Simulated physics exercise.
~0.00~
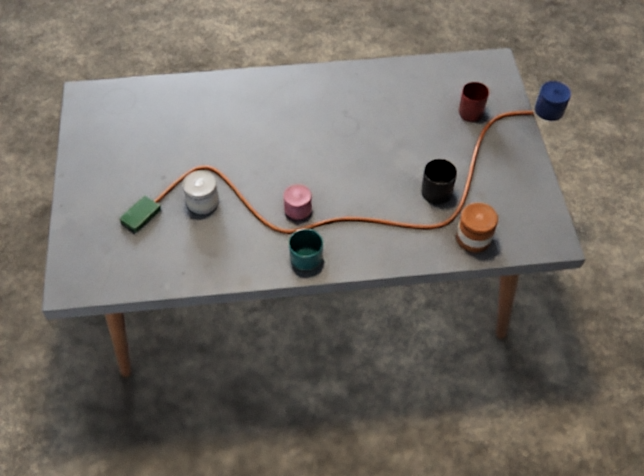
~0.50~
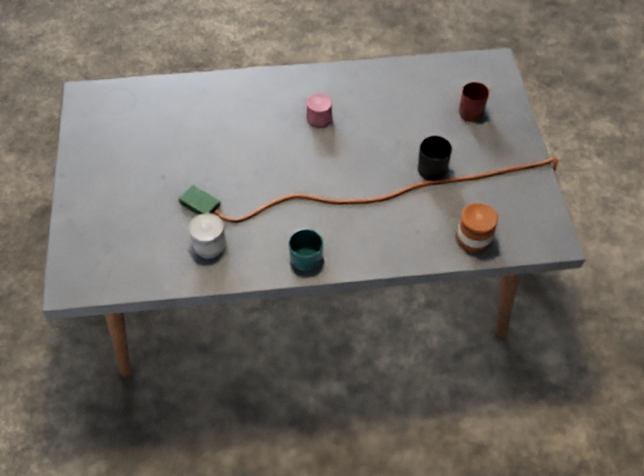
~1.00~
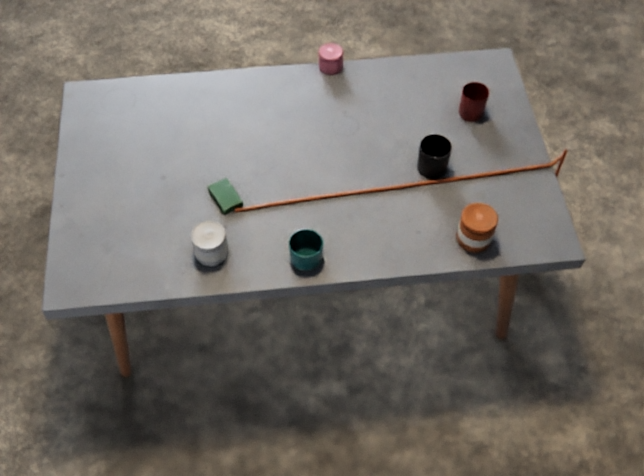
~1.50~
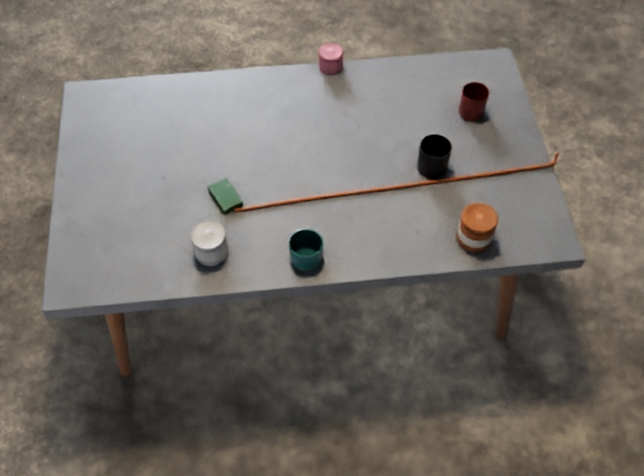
Blue cylinder dropping off the table's right edge, its orange cord pulling taut, dragging a green block and shifting nearby containers.
